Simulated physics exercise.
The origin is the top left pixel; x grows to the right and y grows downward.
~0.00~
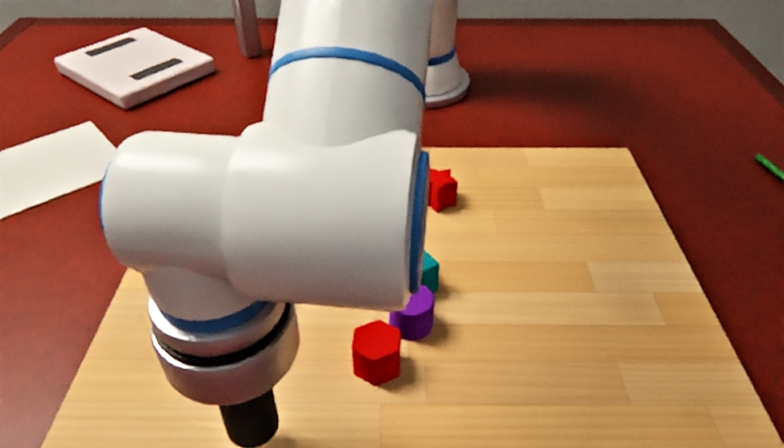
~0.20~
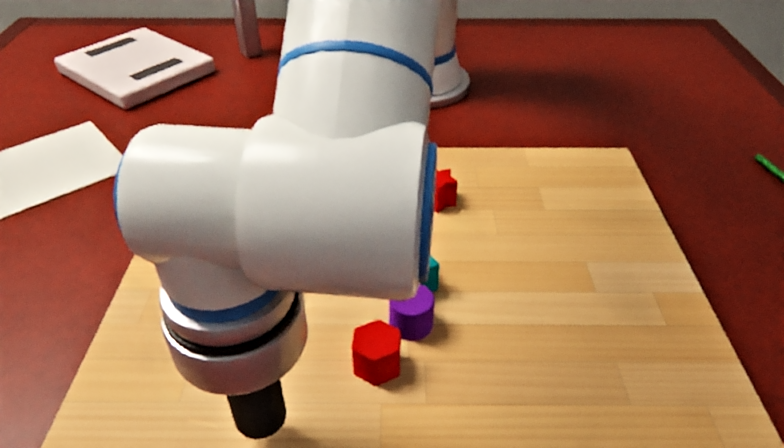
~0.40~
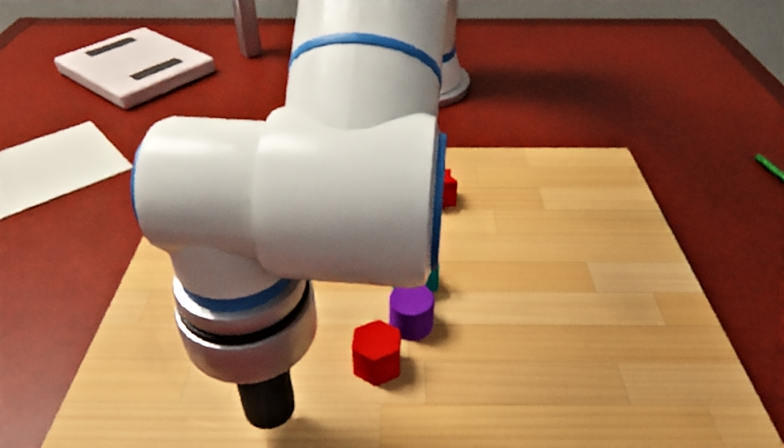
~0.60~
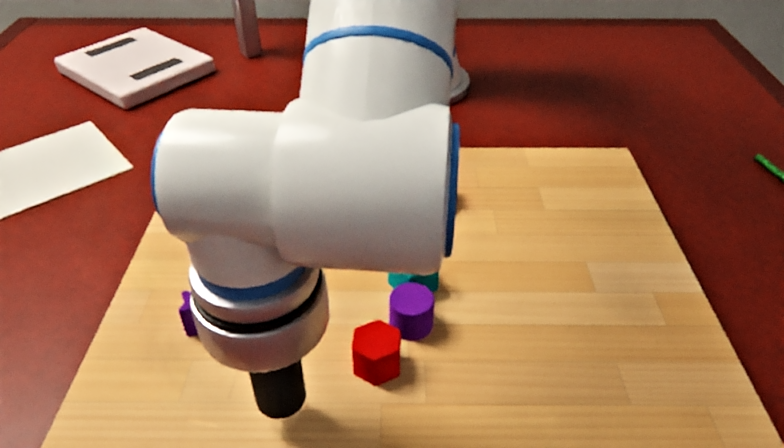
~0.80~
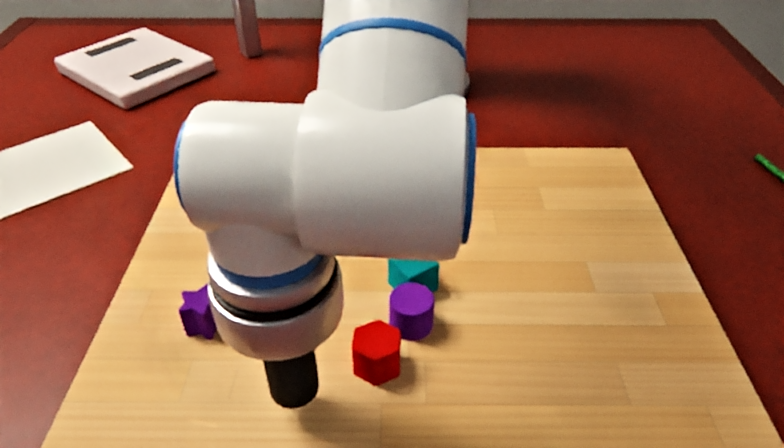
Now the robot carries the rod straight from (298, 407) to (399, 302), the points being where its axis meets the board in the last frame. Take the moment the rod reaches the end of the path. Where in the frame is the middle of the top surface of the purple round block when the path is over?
The middle of its upper face will lie at (441, 285).
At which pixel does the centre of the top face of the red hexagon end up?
(403, 330)
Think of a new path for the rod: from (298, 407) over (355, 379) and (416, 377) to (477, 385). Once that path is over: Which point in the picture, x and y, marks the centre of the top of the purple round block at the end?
It will likely be found at (428, 286).
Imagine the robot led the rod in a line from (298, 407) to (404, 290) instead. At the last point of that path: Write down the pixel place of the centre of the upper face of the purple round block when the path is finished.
At (437, 286).
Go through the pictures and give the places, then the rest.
In the first picture, tip of the rod (253, 425), middles of tops, red hexagon (377, 338), purple round block (412, 298), turquoise square block partly hidden.
In the second picture, rod (261, 417), nothing pushed.
In the third picture, rod (270, 407), nothing pushed.
In the fourth picture, rod (281, 398), nothing pushed.
In the fifth picture, rod (295, 388), red hexagon (377, 338), purple round block (412, 298), turquoise square block partly hidden.
The first path, step by step. One third of the way, rod (334, 349); red hexagon (381, 337).
Two thirds of the way, rod (369, 313); red hexagon (403, 330), turned 30° clockwise; purple round block (417, 296).
At the end, rod (399, 283); red hexagon (403, 330), turned 30° clockwise; purple round block (441, 285); turquoise square block (420, 252).
